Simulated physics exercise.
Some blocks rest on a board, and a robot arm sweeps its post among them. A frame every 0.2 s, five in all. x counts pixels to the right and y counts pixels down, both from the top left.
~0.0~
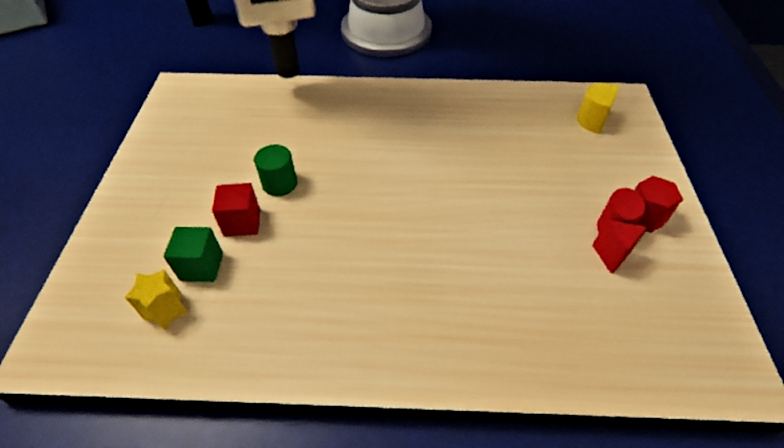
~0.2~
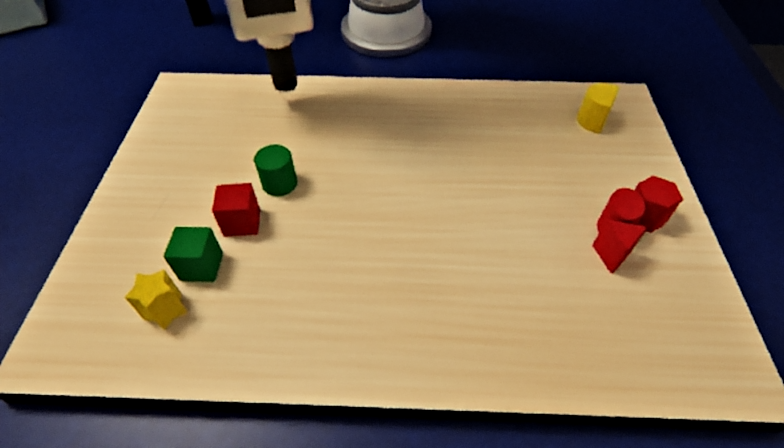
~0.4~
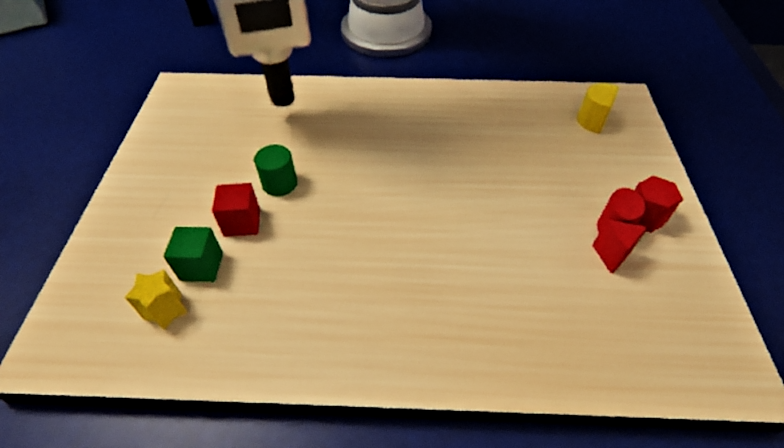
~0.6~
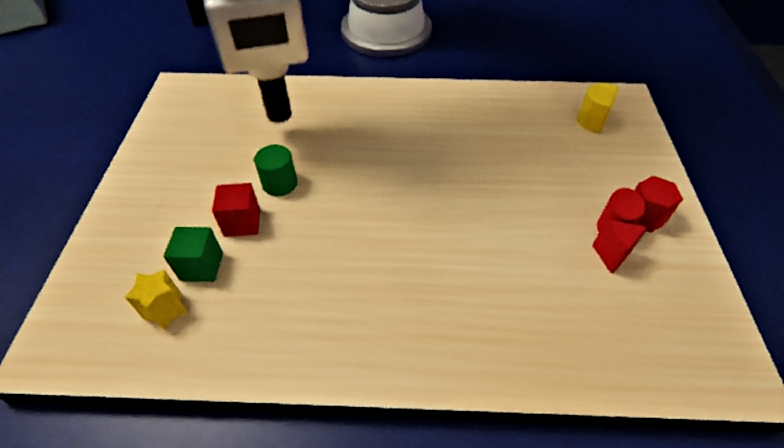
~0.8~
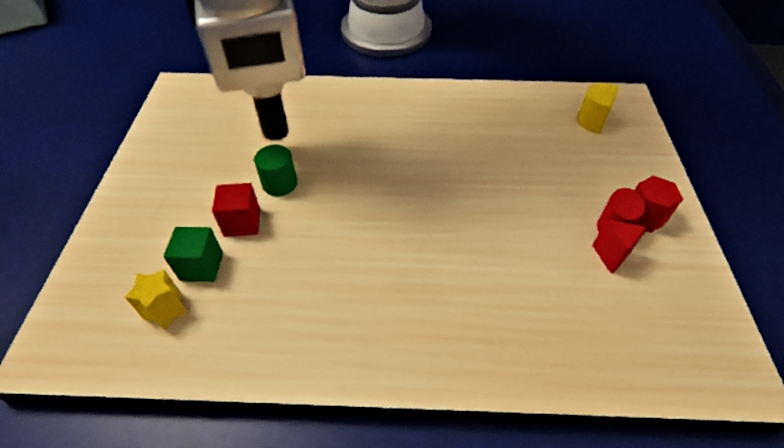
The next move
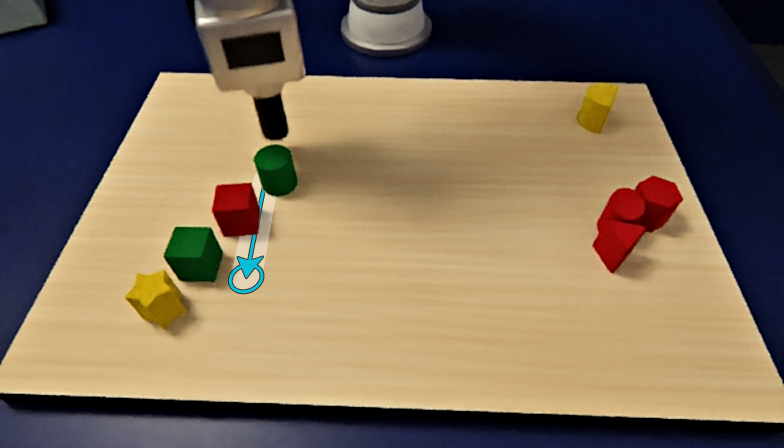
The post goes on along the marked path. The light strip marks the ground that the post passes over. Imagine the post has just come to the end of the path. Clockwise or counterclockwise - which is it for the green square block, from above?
Turns clockwise.
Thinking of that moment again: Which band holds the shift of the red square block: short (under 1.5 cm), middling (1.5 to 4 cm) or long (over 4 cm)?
Displaced more than 4 cm.
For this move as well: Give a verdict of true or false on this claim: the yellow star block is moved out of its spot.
My answer: True.
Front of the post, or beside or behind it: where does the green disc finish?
Beside or behind it.
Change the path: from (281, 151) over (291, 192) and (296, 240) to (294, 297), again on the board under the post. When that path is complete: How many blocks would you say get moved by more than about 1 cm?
When the path ends, I think you'll find one block out of place by more than 1 cm.
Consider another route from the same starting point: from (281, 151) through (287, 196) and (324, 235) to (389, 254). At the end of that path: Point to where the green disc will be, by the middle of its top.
It will likely be found at (272, 221).
Drawn move, from (281, 151) by way of (264, 188) and (256, 230) to (246, 278).
The first path, step by step. One third of the way, post (259, 170); green disc (273, 180).
Two thirds of the way, post (249, 213); green square block (178, 249); red square block (218, 224), turned 45° clockwise; green disc (282, 205).
At the end, post (239, 262); yellow star block (122, 301), turned 30° anticlockwise; green square block (156, 268), turned 70° clockwise; red square block (198, 269), turned 80° clockwise; green disc (281, 208).
